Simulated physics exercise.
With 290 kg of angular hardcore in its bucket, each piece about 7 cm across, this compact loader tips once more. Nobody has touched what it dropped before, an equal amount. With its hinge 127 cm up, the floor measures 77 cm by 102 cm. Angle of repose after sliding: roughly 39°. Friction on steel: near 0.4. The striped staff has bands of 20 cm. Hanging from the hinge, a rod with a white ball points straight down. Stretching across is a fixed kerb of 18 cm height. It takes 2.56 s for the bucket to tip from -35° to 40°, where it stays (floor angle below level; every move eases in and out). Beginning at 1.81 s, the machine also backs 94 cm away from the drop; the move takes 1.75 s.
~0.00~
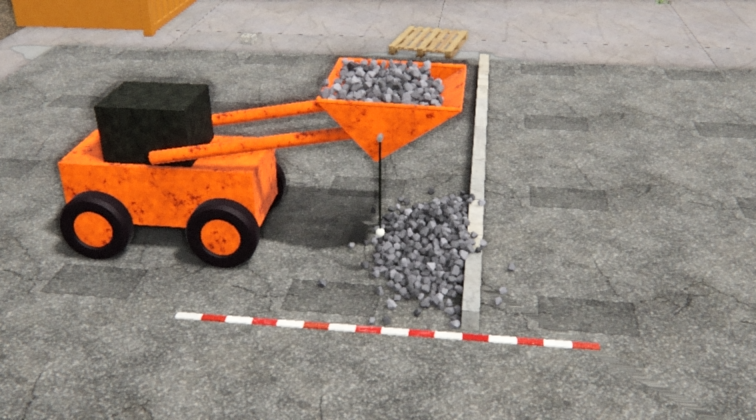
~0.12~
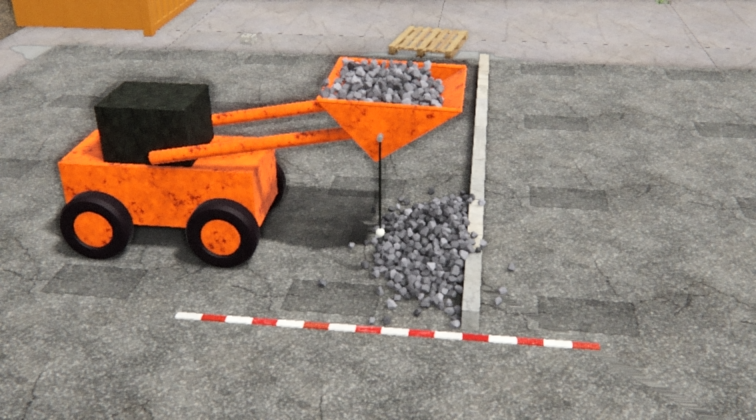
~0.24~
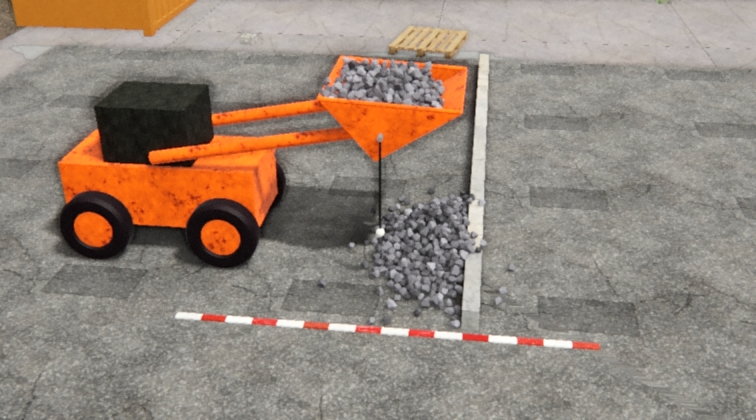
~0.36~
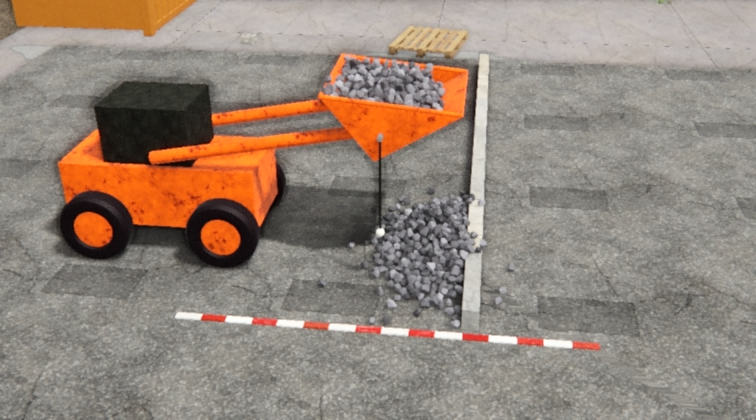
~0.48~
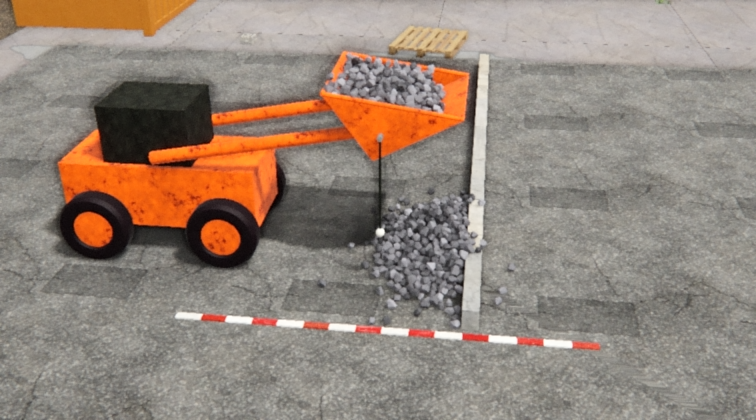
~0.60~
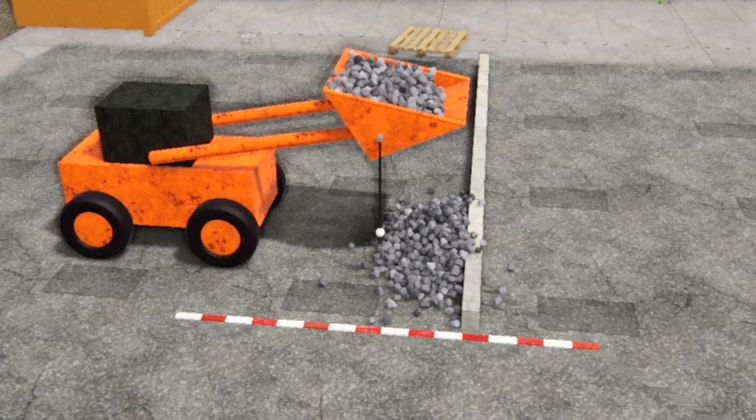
An orange loader slightly tilts its stone-filled bucket above a pile of grey stones.
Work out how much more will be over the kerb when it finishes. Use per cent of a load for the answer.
Around 25 out of 100.
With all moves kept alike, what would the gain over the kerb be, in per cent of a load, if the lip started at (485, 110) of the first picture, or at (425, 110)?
Some 50 percent first and 0 percent second.
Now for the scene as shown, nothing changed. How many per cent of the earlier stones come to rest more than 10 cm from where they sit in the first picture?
5 %.
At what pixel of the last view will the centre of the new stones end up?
Near (450, 237).
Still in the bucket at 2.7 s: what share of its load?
Still inside: Some 0 %.
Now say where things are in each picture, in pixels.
In the first frame, the bucket is at -35°, its lip at (461, 110); the top of the load is at (380, 67). The earlier load is highest near (443, 222), 30 cm above ground level, 100 % on this side of the kerb, 0 % over the kerb.
The second frame shows lip at (461, 111), floor tilted -35°, highest stones at (380, 67); the stones move at 0.0 m/s on average.
In the third frame, the bucket is at -33°, its lip at (462, 113); the top of the load is at (381, 67); the stones move at 0.1 m/s on average.
The fourth frame shows lip at (462, 116), floor tilted -31°, highest stones at (381, 67); the stones move at 0.1 m/s on average.
The fifth frame shows lip at (463, 120), floor tilted -28°, highest stones at (374, 63); the stones move at 0.1 m/s on average.
The sixth frame shows lip at (464, 125), floor tilted -25°, highest stones at (365, 61); the stones move at 0.1 m/s on average.
After 1.9 s the floor is at 28°; in per cent of one load, 91 in the bucket, 108 on this side of the kerb, 1 over the kerb; the foremost stones are at (493, 254).
After 2.7 s the floor is at 40°; in per cent of one load, 2 in the bucket, 178 on this side of the kerb, 20 over the kerb; the foremost stones are at (555, 267).
After 4.0 s the floor is at 40°; in per cent of one load, 0 in the bucket, 174 on this side of the kerb, 26 over the kerb; the foremost stones are at (564, 265).
After 6.5 s the floor is at 40°; in per cent of one load, 0 in the bucket, 174 on this side of the kerb, 26 over the kerb; the foremost stones are at (564, 265). Net gain over the kerb, 25.
